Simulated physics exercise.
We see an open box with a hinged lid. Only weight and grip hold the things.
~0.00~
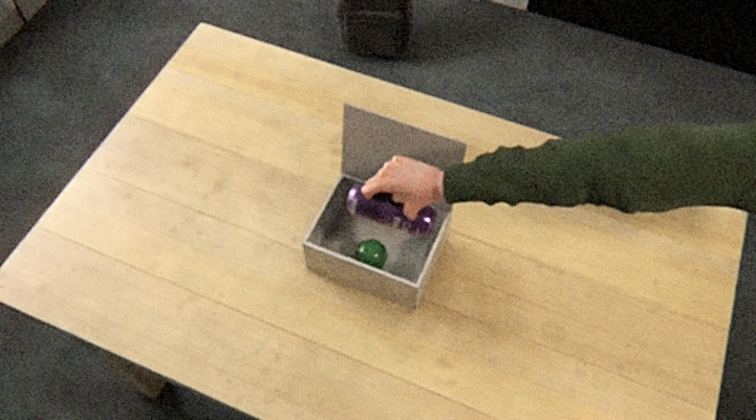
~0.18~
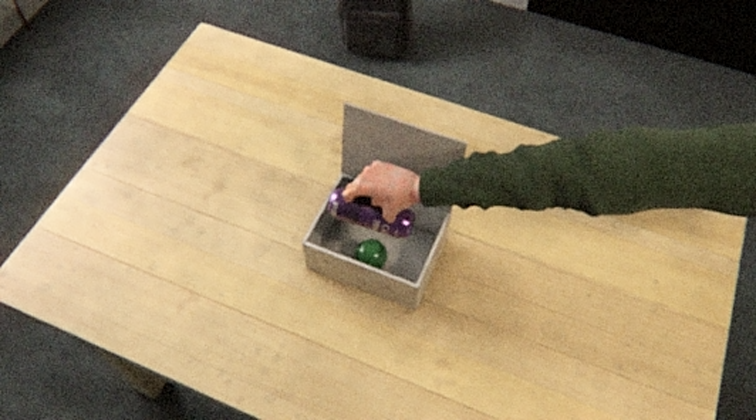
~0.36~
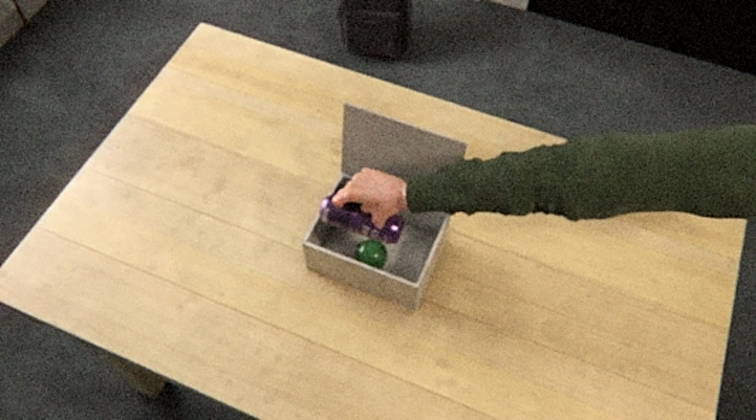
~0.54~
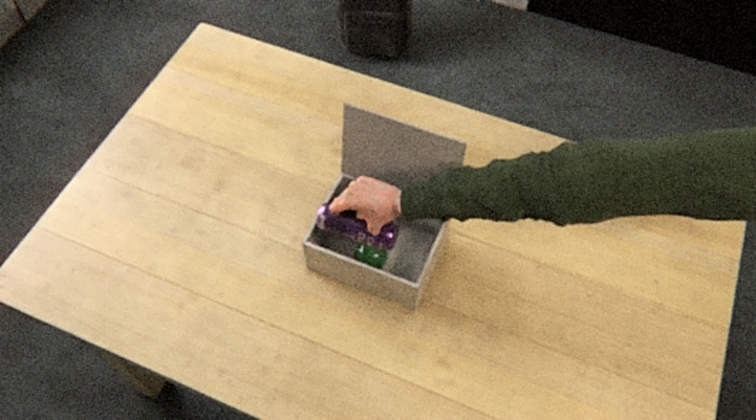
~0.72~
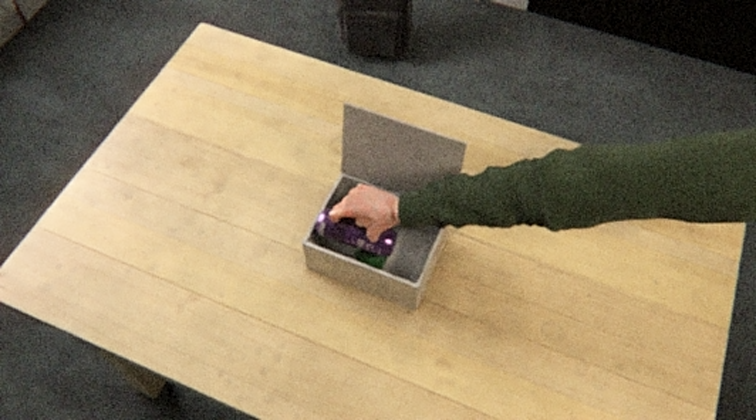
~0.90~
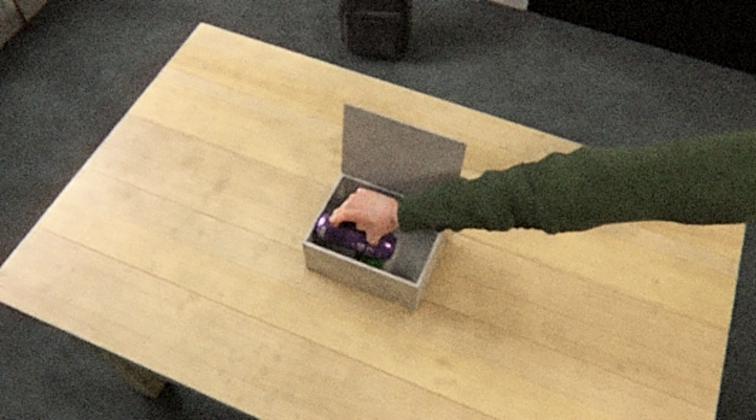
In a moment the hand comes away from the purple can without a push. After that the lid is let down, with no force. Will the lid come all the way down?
It stays ajar.
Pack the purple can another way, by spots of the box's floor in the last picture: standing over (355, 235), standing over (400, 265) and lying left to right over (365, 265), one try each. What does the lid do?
First, it stays ajar; second, it is held up; third, it closes.
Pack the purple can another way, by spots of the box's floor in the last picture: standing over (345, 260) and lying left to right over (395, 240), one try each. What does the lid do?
In the first case it is held up; in the second case it closes.
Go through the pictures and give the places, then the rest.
The first frame shows still above its spot; purple can (391, 210); green apple (371, 256).
The second frame shows still above its spot; purple can (372, 213); green apple (371, 256).
The third frame shows still above its spot; purple can (361, 219); green apple (371, 256).
The fourth frame shows still above its spot; purple can (358, 226).
The fifth frame shows still above its spot; purple can (357, 233).
The sixth frame shows in place under the hand; purple can (357, 236).
Around 1.30 s, purple can displaced about its own width near (330, 237).
Around 2.10 s, lid starting down; purple can displaced about its own width near (331, 235); green apple displaced a little.
Around 2.40 s, lid 65° above the rim; purple can displaced about its own width near (331, 235); green apple displaced a little.
Around 2.70 s, lid 39° above the rim; purple can displaced about its own width near (331, 235); green apple displaced a little.
Finally (3.2 s), lid 27° above the rim; moved from the start, purple can; green apple still in place. Final places as the last picture's camera would see them, purple can near (331, 235).
